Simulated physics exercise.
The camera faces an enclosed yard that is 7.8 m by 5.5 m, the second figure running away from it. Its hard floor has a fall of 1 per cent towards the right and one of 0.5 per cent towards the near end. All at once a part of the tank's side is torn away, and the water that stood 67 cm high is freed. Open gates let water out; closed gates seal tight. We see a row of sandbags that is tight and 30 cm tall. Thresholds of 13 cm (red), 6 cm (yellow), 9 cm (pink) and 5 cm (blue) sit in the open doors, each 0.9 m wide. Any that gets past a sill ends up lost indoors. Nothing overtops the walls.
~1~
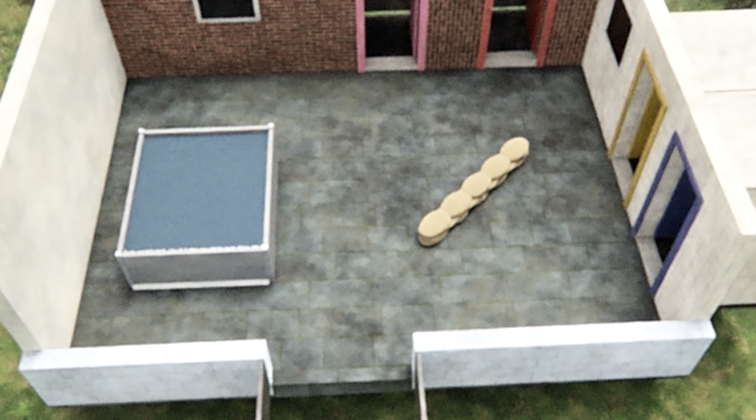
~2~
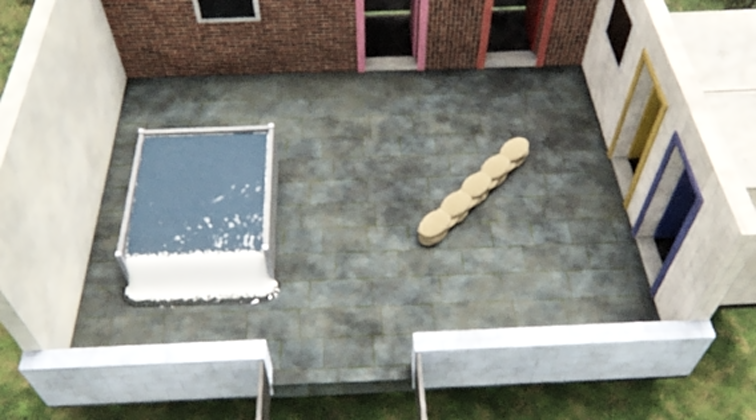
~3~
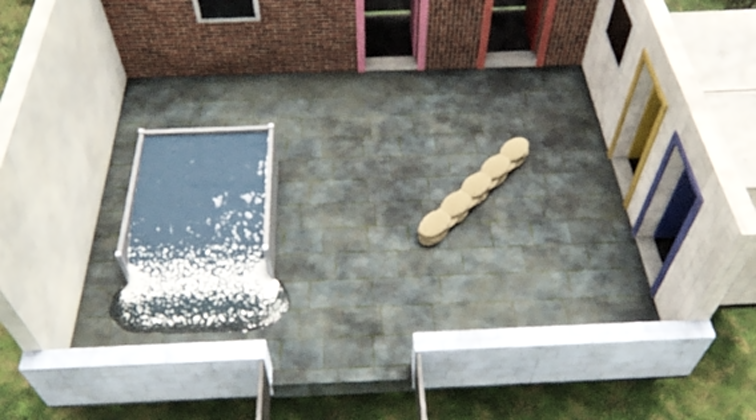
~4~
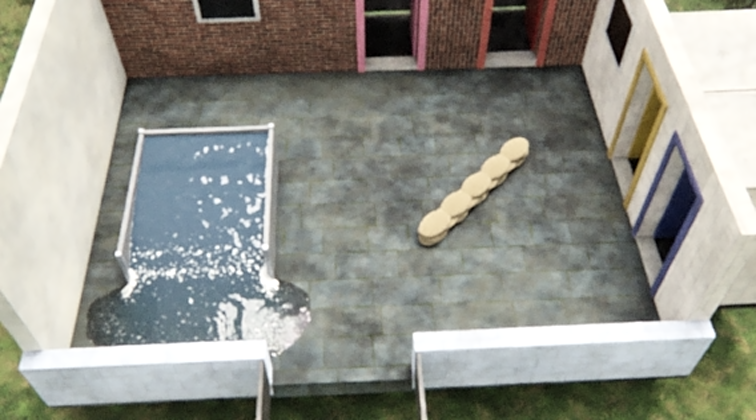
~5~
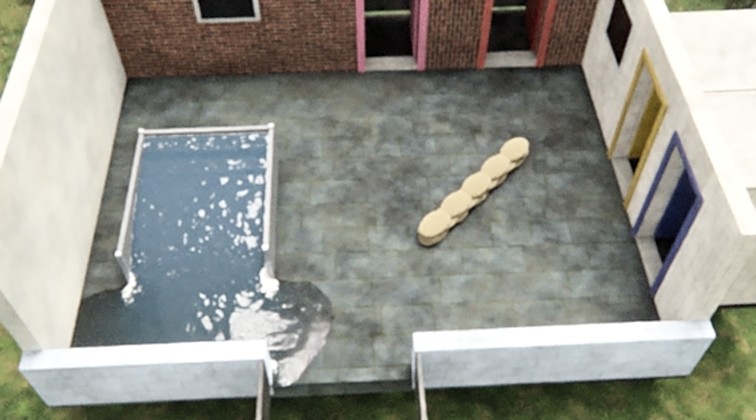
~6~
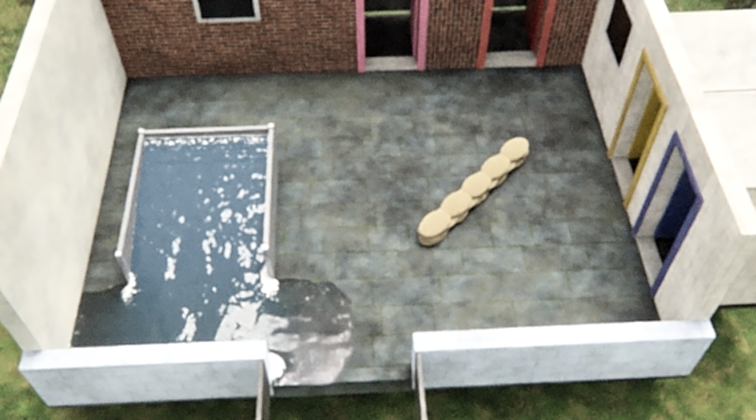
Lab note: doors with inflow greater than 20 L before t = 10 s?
Red door not greater, yellow door not greater, pink door not greater, blue door greater.
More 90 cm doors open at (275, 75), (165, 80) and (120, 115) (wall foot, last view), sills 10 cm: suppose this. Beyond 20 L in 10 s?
Taking them in order, the first gets too little, the second enough and the third too little.
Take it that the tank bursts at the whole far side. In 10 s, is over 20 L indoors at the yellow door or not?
Yellow: Exceeds.
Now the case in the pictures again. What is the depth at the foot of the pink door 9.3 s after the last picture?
It's about 1.5 cm.
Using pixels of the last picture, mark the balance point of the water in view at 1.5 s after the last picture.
Balance point at about (201, 286).
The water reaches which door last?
It's the red door.
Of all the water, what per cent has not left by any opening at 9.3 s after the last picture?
Some 72 in a hundred.
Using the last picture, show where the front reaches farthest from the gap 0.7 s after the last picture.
(389, 362).
Then, 0.7 s after the last picture water covers 15 % of the floor and is deepest (56 cm) near (79, 375); red door not reached, yellow door not reached, pink door not reached, blue door not reached.
Then, 1.5 s after the last picture water covers 25 % of the floor and is deepest (46 cm) near (79, 375); red door not reached, yellow door not reached, pink door not reached, blue door not reached.
Then, 2.8 s after the last picture water covers 45 % of the floor and is deepest (38 cm) near (127, 83); red door not reached, yellow door not reached, pink door not reached, blue door 10 cm at the sill, 1 L in.
Then, 5.3 s after the last picture water covers 80 % of the floor and is deepest (14 cm) near (649, 303); red door not reached, yellow door 7 cm at the sill, 1 L in, pink door 2 cm at the sill, 0 L in, blue door 12 cm at the sill, 75 L in.
Then, 9.3 s after the last picture water covers 90 % of the floor and is deepest (10 cm) near (598, 173); red door 7 cm at the sill, 0 L in, yellow door 7 cm at the sill, 2 L in, pink door 2 cm at the sill, 0 L in, blue door 7 cm at the sill, 125 L in.
